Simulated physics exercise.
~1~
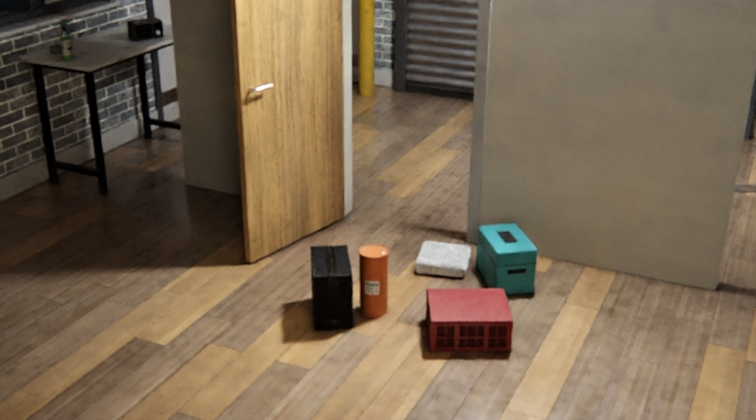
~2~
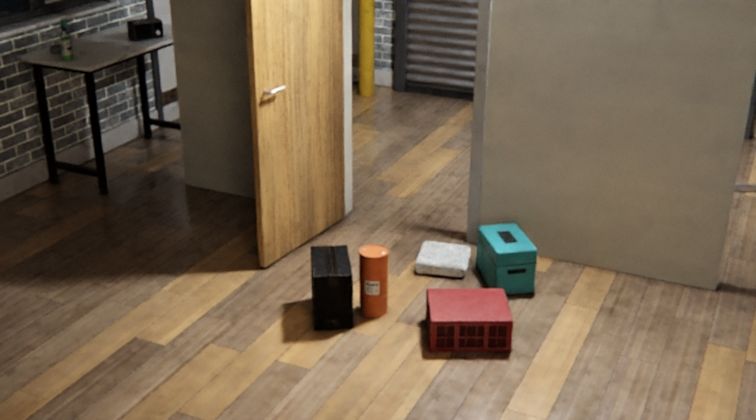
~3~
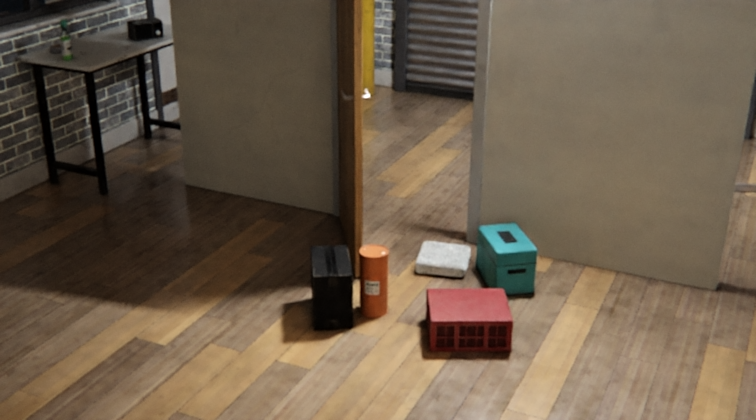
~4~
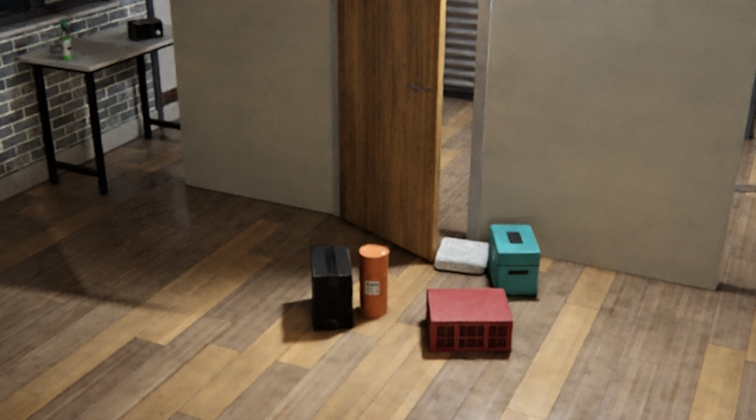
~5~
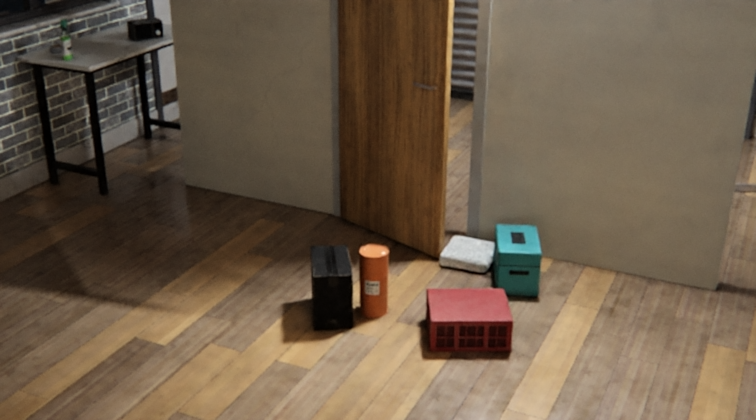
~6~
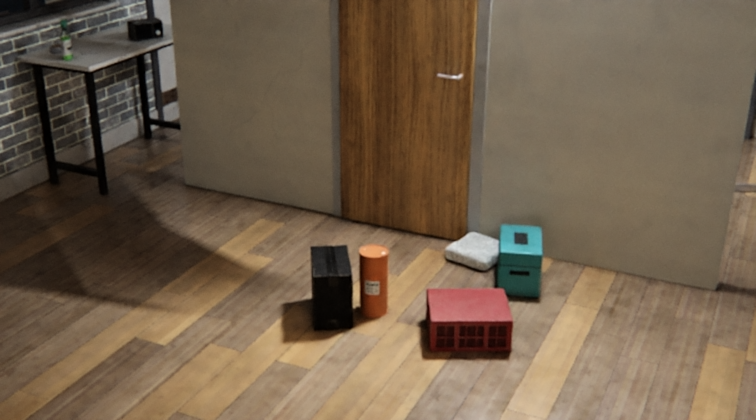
We see an open wooden door swing toward its frame past a black box and an orange canister, nudging a white cushion and a turquoise toolbox to the right as it closes. It ends fully shut, with the red crate, box and canister unmoved.
